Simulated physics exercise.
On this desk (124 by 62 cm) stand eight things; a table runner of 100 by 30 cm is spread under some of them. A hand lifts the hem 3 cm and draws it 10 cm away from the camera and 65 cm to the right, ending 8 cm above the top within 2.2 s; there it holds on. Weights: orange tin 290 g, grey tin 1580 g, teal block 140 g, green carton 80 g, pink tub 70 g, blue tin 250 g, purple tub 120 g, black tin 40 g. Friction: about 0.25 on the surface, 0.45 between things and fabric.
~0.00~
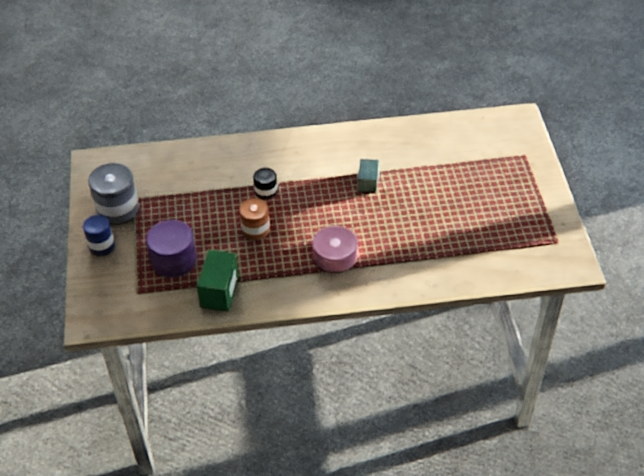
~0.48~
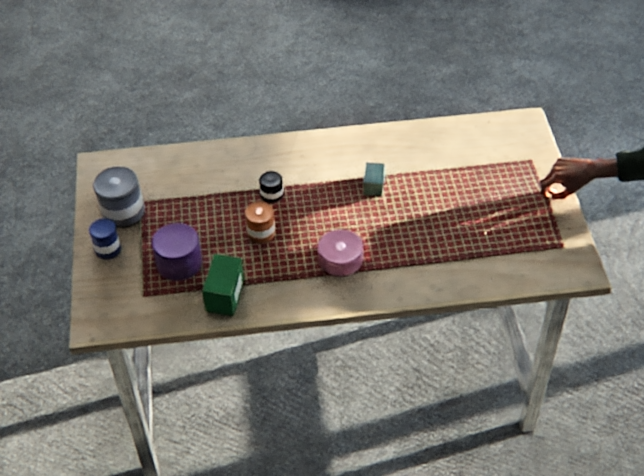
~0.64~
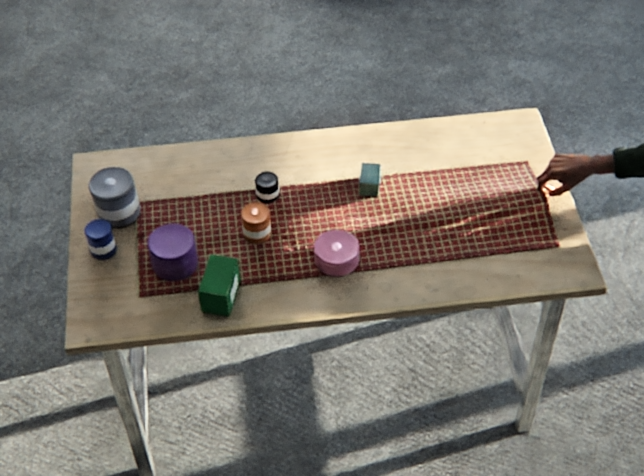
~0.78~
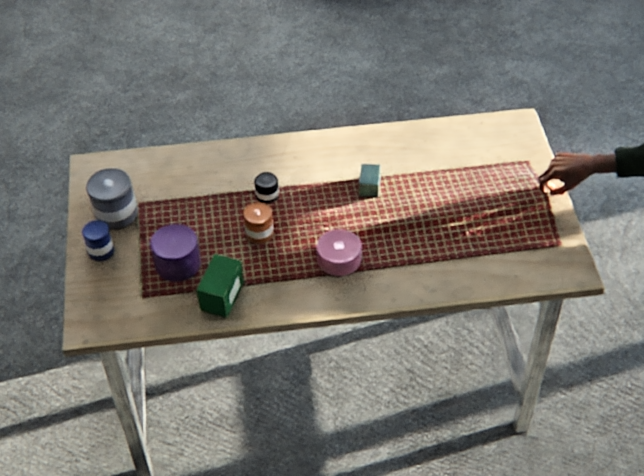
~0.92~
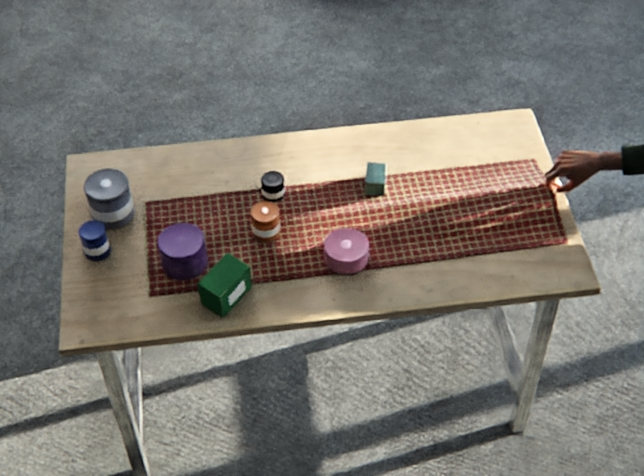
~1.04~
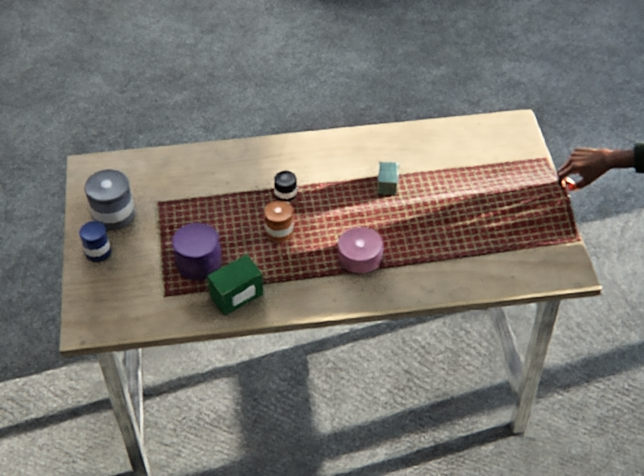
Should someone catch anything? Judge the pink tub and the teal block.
Result: Pink tub drops off, teal block goes over the edge.
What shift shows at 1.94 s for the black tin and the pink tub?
About: Black tin 40 cm, pink tub 45 cm.
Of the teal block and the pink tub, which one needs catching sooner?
First goes the teal one.
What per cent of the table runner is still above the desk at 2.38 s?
About 50 per cent.
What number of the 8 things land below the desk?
I count 2.
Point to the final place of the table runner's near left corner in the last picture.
Around (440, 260).
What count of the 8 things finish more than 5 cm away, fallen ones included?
6 of them.
After 1.5 s, 85 % of the table runner is still over the top; pink tub 24 cm off its start, teal block 23 cm off its start, purple tub 24 cm off its start.
After 1.9 s, 65 % of the table runner is still over the top; pink tub 44 cm off its start, teal block 43 cm off its start, purple tub 44 cm off its start.
After 2.4 s, 50 % of the table runner is still over the top; teal block over the edge, pink tub 62 cm off its start at (581, 205), orange tin 62 cm off its start at (502, 175).
After 2.8 s, 40 % of the table runner is still over the top; teal block over the edge, pink tub over the edge, orange tin 70 cm off its start.
After 4.4 s, 40 % of the table runner is still over the top; teal block over the edge, pink tub over the edge, orange tin 72 cm off its start at (538, 162), purple tub 71 cm off its start at (465, 201).
